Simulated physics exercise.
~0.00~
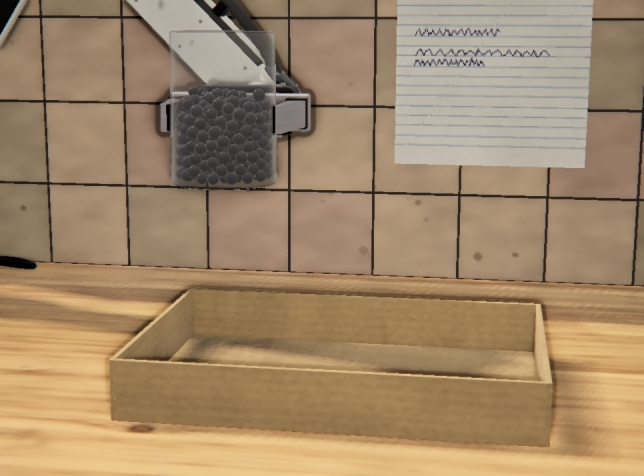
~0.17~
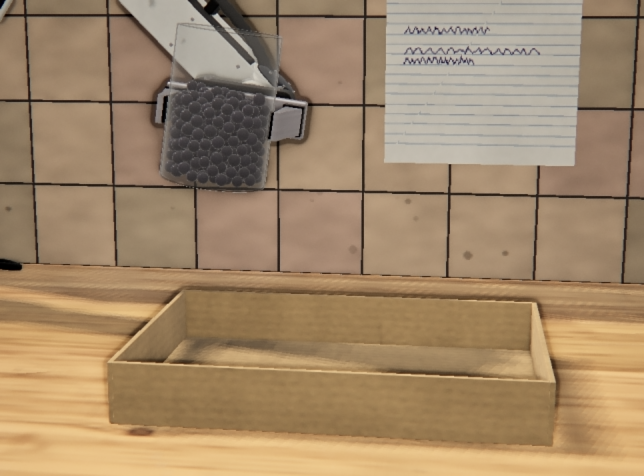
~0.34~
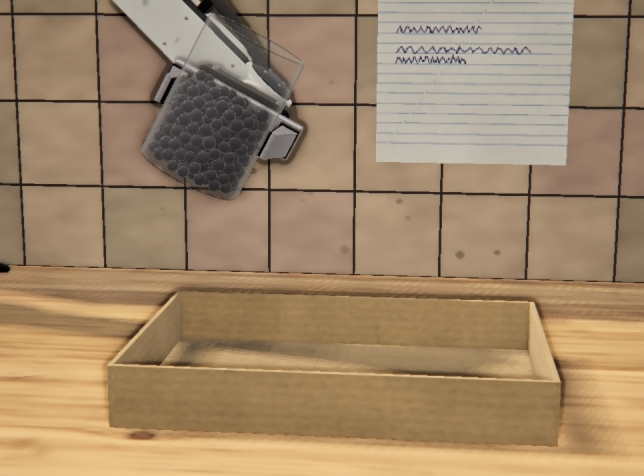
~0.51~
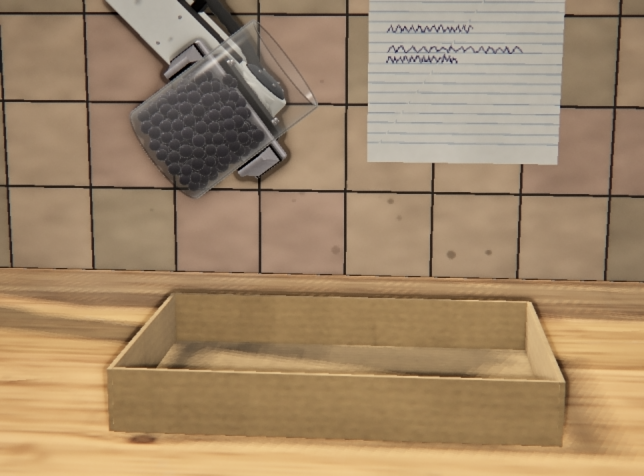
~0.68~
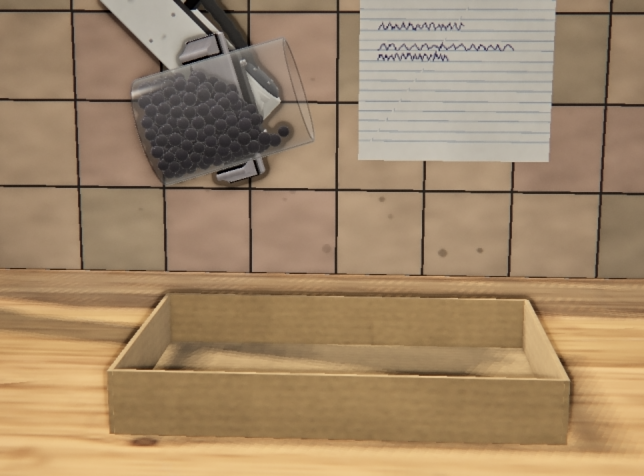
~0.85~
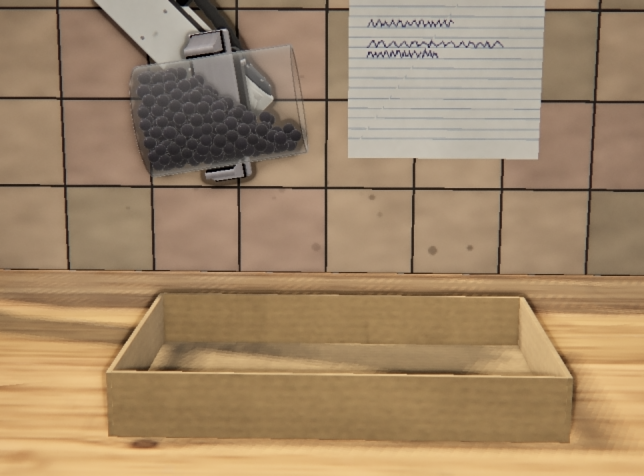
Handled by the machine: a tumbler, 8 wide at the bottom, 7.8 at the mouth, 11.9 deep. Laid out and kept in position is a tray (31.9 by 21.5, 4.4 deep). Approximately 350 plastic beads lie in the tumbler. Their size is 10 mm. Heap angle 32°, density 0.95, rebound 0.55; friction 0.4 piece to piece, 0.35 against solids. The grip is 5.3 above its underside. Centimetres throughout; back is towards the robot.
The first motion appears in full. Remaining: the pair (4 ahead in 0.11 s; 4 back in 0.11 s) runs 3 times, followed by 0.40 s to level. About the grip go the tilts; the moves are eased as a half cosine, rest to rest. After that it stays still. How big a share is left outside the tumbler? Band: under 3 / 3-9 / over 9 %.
Over 9 %.
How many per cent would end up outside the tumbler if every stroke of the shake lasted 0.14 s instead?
In that case around 45 per cent.
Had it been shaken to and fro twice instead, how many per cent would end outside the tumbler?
Estimate: Around 45 %.
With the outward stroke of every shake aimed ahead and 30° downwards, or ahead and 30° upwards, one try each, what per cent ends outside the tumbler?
30 and 65 %.
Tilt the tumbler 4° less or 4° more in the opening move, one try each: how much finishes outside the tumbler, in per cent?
45 and 65 %.
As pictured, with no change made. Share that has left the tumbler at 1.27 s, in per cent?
30 %.
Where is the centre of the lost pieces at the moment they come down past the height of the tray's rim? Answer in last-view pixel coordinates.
Look at roughly (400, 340) in the last picture.
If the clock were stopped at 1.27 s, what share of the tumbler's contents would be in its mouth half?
My estimate is near 70 per cent.
After 1.27 s, tilted 81° forward, highest piece 23 above the table; 235 in the tumbler, 84 in the tray, 27 in flight or on a rim.
After 1.70 s, tilted 44° forward, highest piece 25 above the table; 180 in the tray, 160 in the tumbler, 3 on the table or floor, 3 in flight or on a rim.
After 2.11 s, level, highest piece 22 above the table; 182 in the tray, 160 in the tumbler, 4 on the table or floor.
After 3.16 s, level, highest piece 22 above the table; 182 in the tray, 160 in the tumbler, 4 on the table or floor.
At rest, 182 in the tray, 160 in the tumbler, 4 on the table or floor. That is 54 % outside the tumbler.
